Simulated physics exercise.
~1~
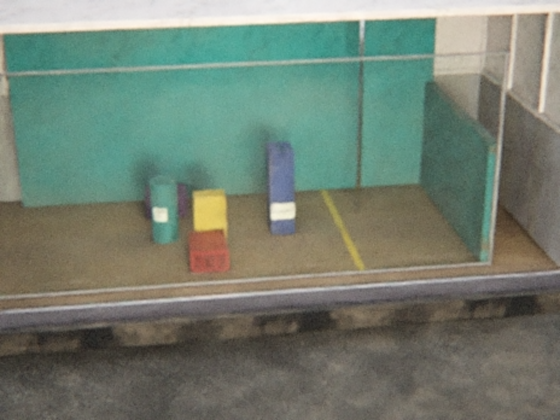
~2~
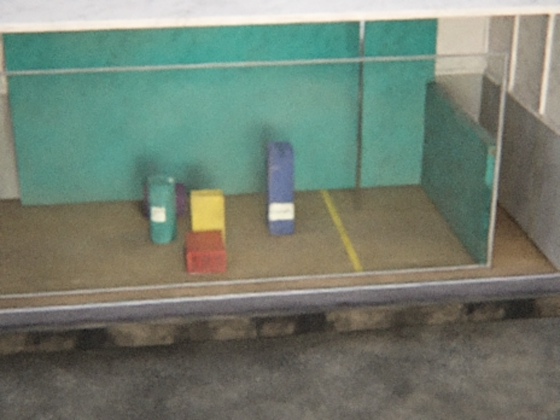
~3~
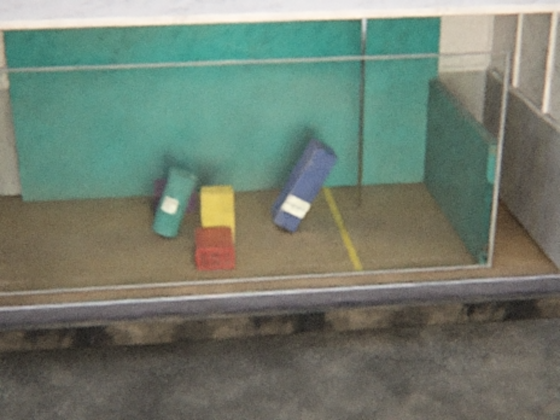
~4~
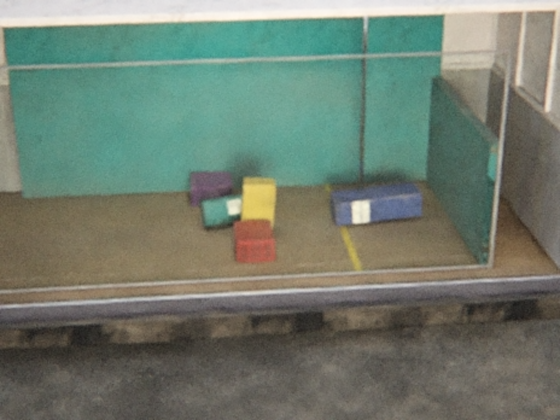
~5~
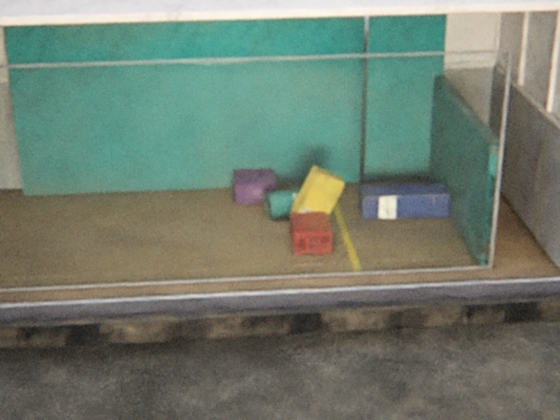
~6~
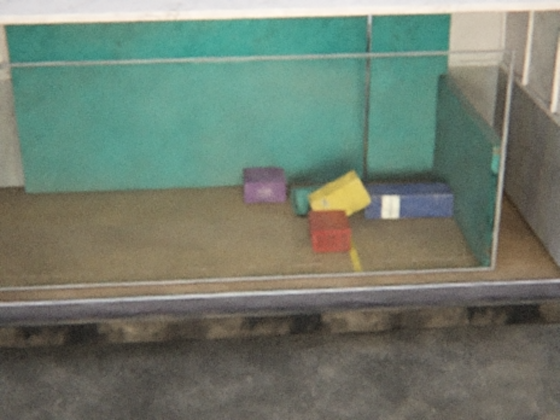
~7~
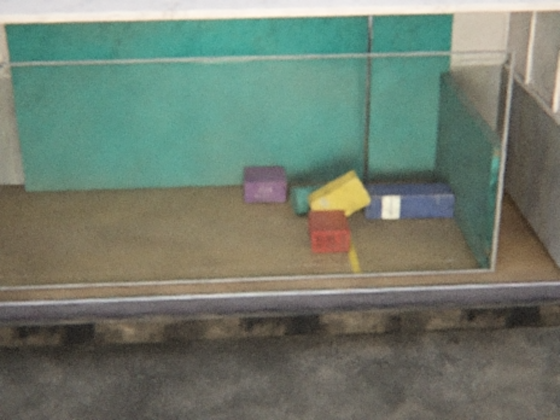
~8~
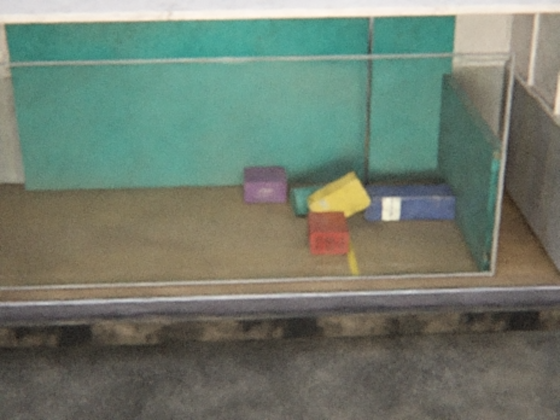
A blue tall box and a teal drum tip over to the right in a van bay as a red crate, purple carton and yellow pack slide right; the yellow pack then topples, and all rest, the blue box beyond the yellow line, the red crate short of it.
